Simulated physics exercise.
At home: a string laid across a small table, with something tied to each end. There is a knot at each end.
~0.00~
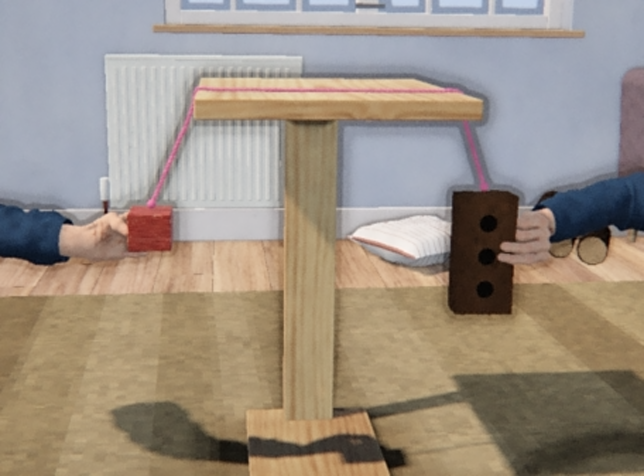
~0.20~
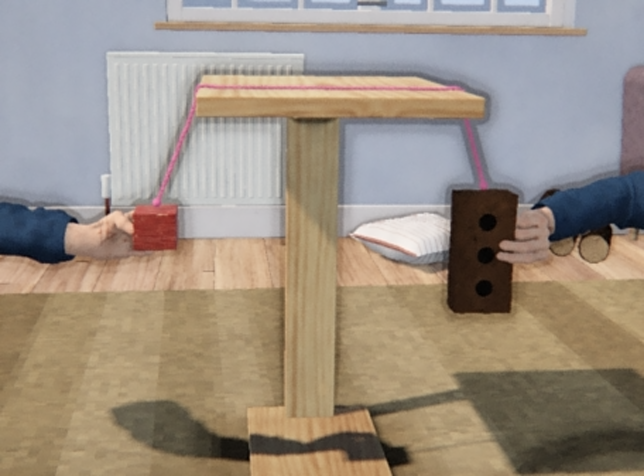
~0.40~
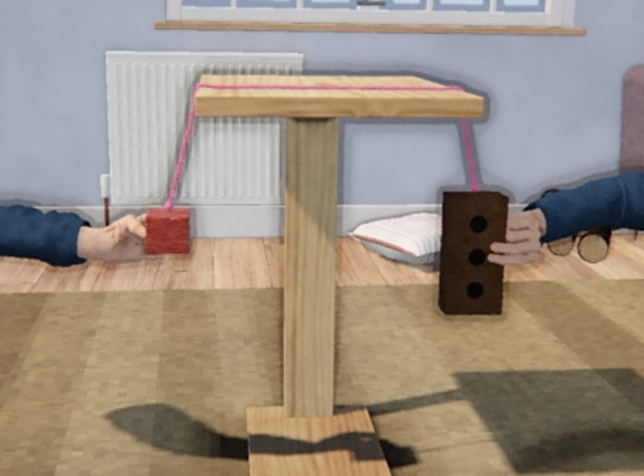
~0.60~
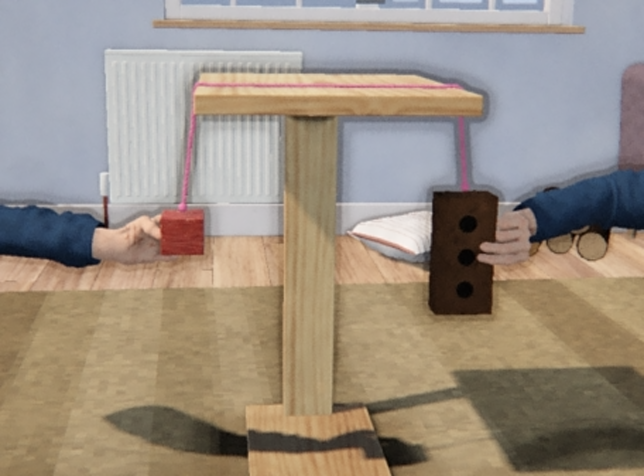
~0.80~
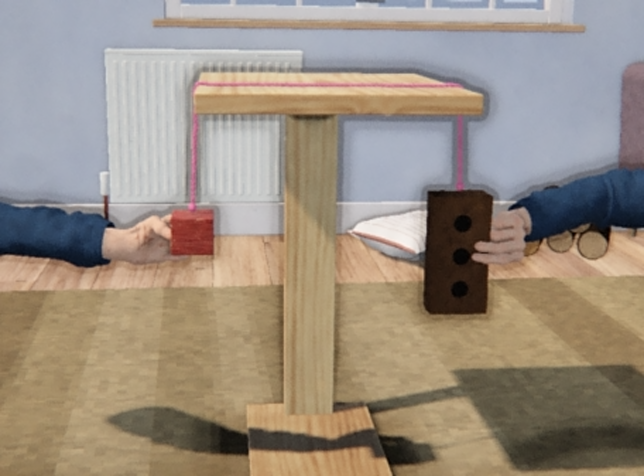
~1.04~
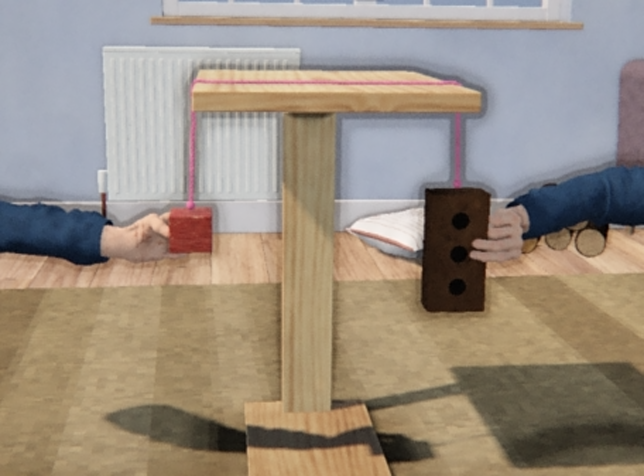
In a room, two hands easing a red block and a dark brick inward on a pink string laid across a wooden table.
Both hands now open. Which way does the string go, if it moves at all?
In the end the string runs down on the right.
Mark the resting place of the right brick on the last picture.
Its middle is at (510, 448).
After 1.66 s, left block pulled up onto the top near (609, 18); right brick down on the floor near (425, 431).
After 2.10 s, left block down on the floor; right brick down on the floor near (475, 429).
In the end, left block down on the floor; right brick down on the floor near (511, 448). The string is pulled to the right.
